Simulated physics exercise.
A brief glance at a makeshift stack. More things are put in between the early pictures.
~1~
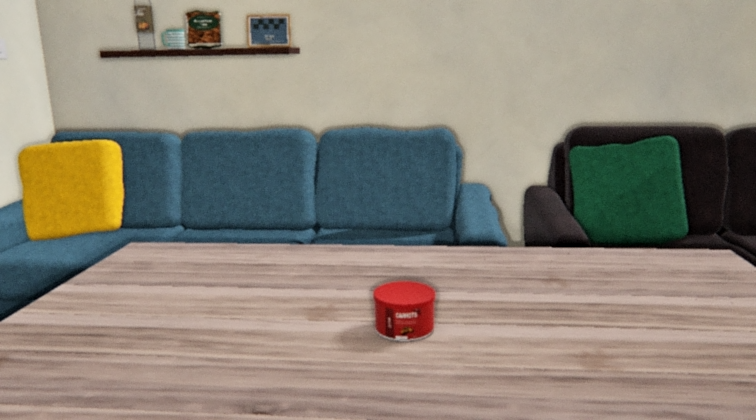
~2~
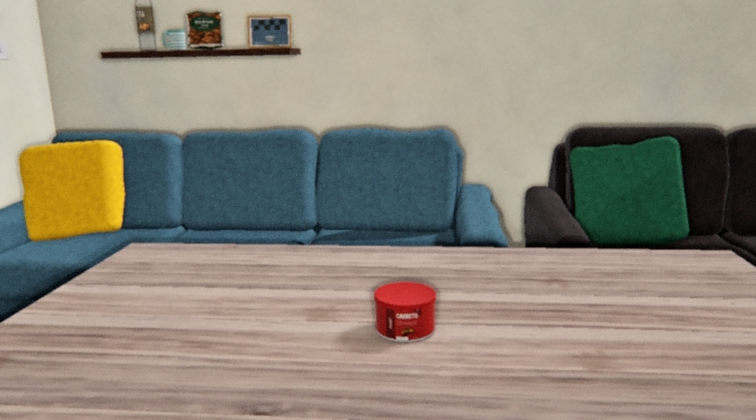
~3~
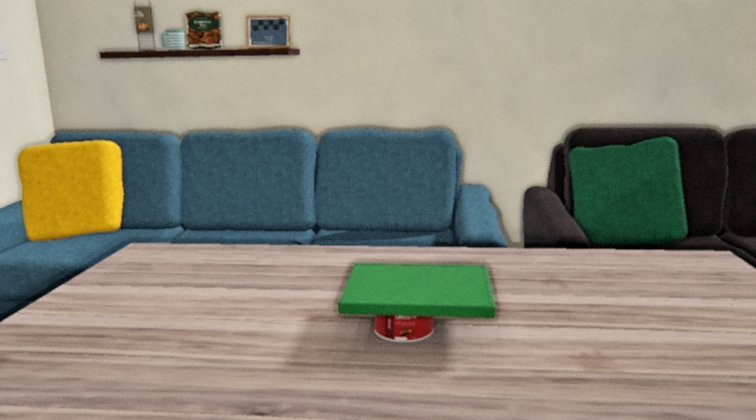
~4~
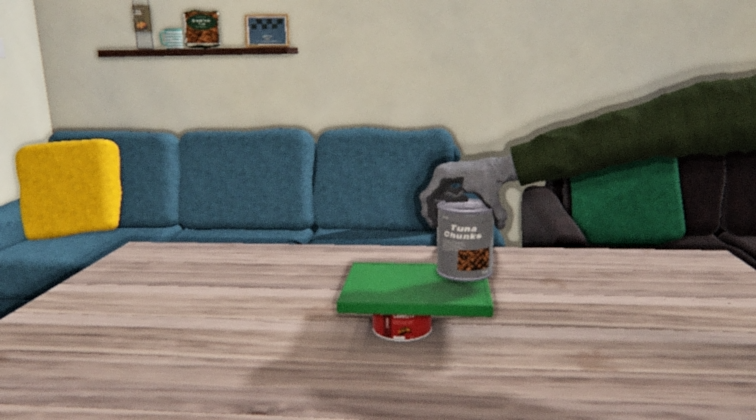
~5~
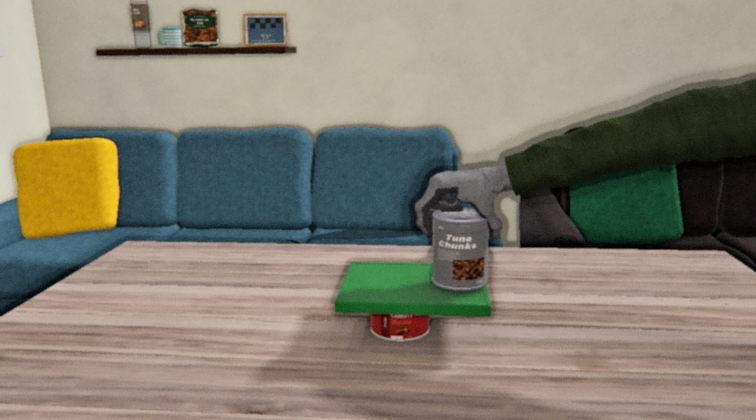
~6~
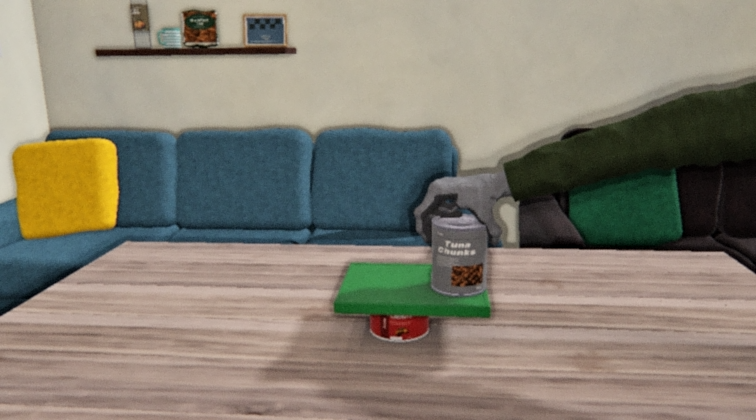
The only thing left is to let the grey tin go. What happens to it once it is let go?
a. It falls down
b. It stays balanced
The answer is a.
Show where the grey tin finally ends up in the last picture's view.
Roughly pixel (554, 320) in the last picture.
Then, 0.30 s on from there, grey tin now fallen; green lid turned 41° from how it was put.
Then, 0.40 s on from there, green lid turned 53° from how it was put.
Then, 0.50 s on from there, green lid turned 33° from how it was put.
Then, 1.30 s on from there, green lid turned 28° from how it was put.
In the end, fallen, grey tin; moved from the start, green lid; red tub unmoved. At the end, from the last picture's camera, grey tin near (554, 320). The stack loses its balance.
